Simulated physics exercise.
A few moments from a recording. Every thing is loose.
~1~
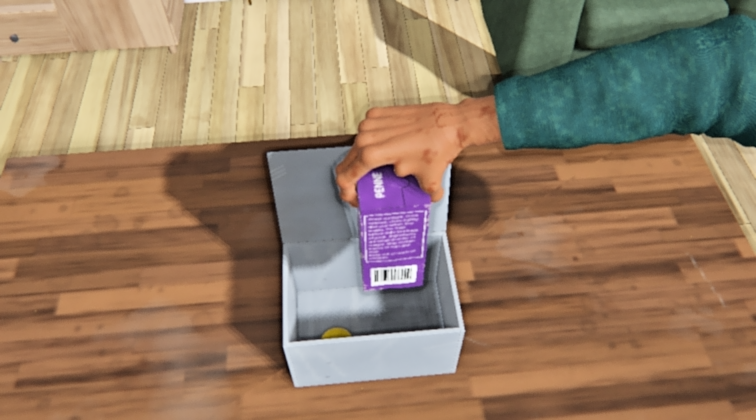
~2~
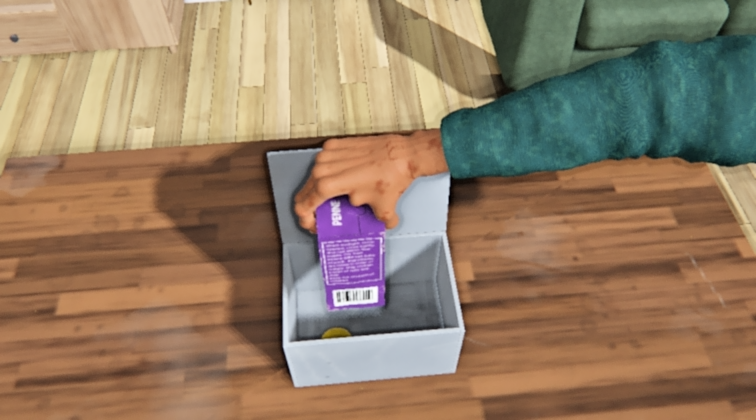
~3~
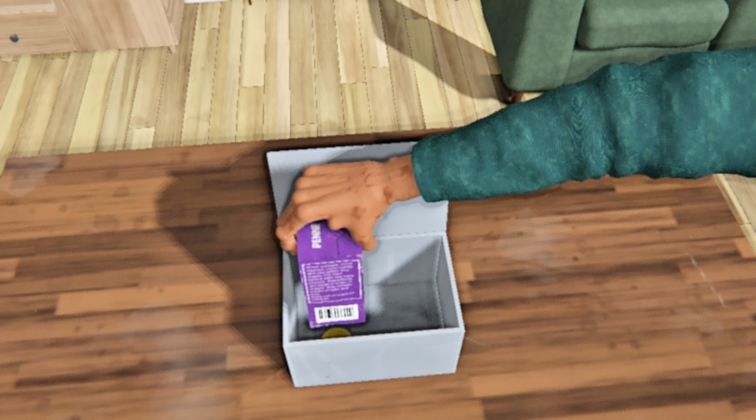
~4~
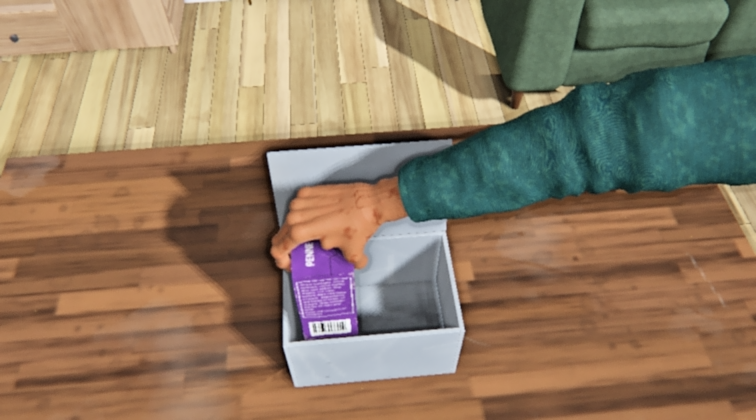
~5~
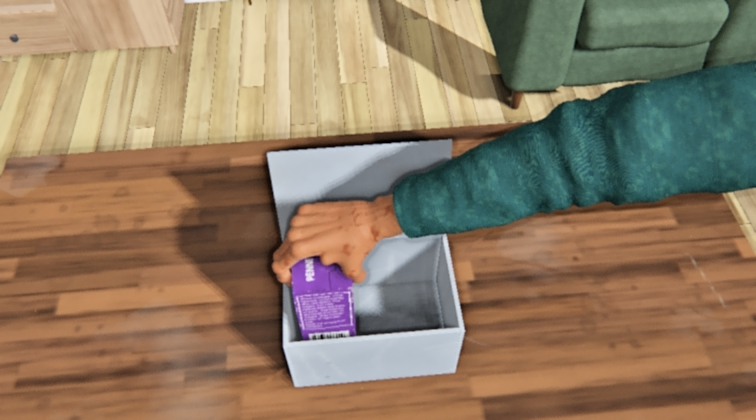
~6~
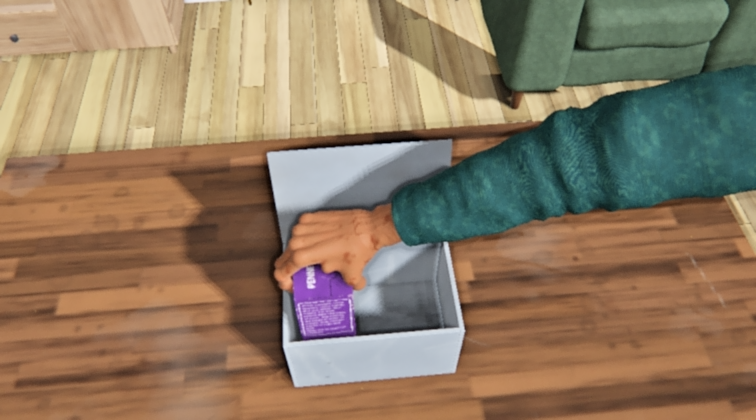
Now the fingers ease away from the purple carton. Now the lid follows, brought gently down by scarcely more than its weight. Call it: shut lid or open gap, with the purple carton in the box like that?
Open gap.
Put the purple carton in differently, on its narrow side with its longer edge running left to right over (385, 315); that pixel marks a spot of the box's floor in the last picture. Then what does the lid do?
Put it in like that and the lid gets all the way down.
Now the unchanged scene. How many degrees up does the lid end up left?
About 75°.
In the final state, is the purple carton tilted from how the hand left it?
It ends up leaning.
Then, 0.40 s after the last picture, purple carton tipped 35° from how it was near (322, 293); yellow lemon rolled a little.
Then, 1.30 s after the last picture, lid 83° above the rim; purple carton tipped 36° from how it was near (326, 288); yellow lemon rolled a little.
Then, 2.60 s after the last picture, lid 87° above the rim; purple carton tipped 35° from how it was near (326, 289); yellow lemon rolled a little.
Then, 4.40 s after the last picture, lid 79° above the rim; purple carton tipped 33° from how it was near (326, 290); yellow lemon rolled a little.
At rest, lid 74° above the rim; moved from the start, purple carton; yellow lemon in place. Seen from the same camera at the end, purple carton near (326, 291).
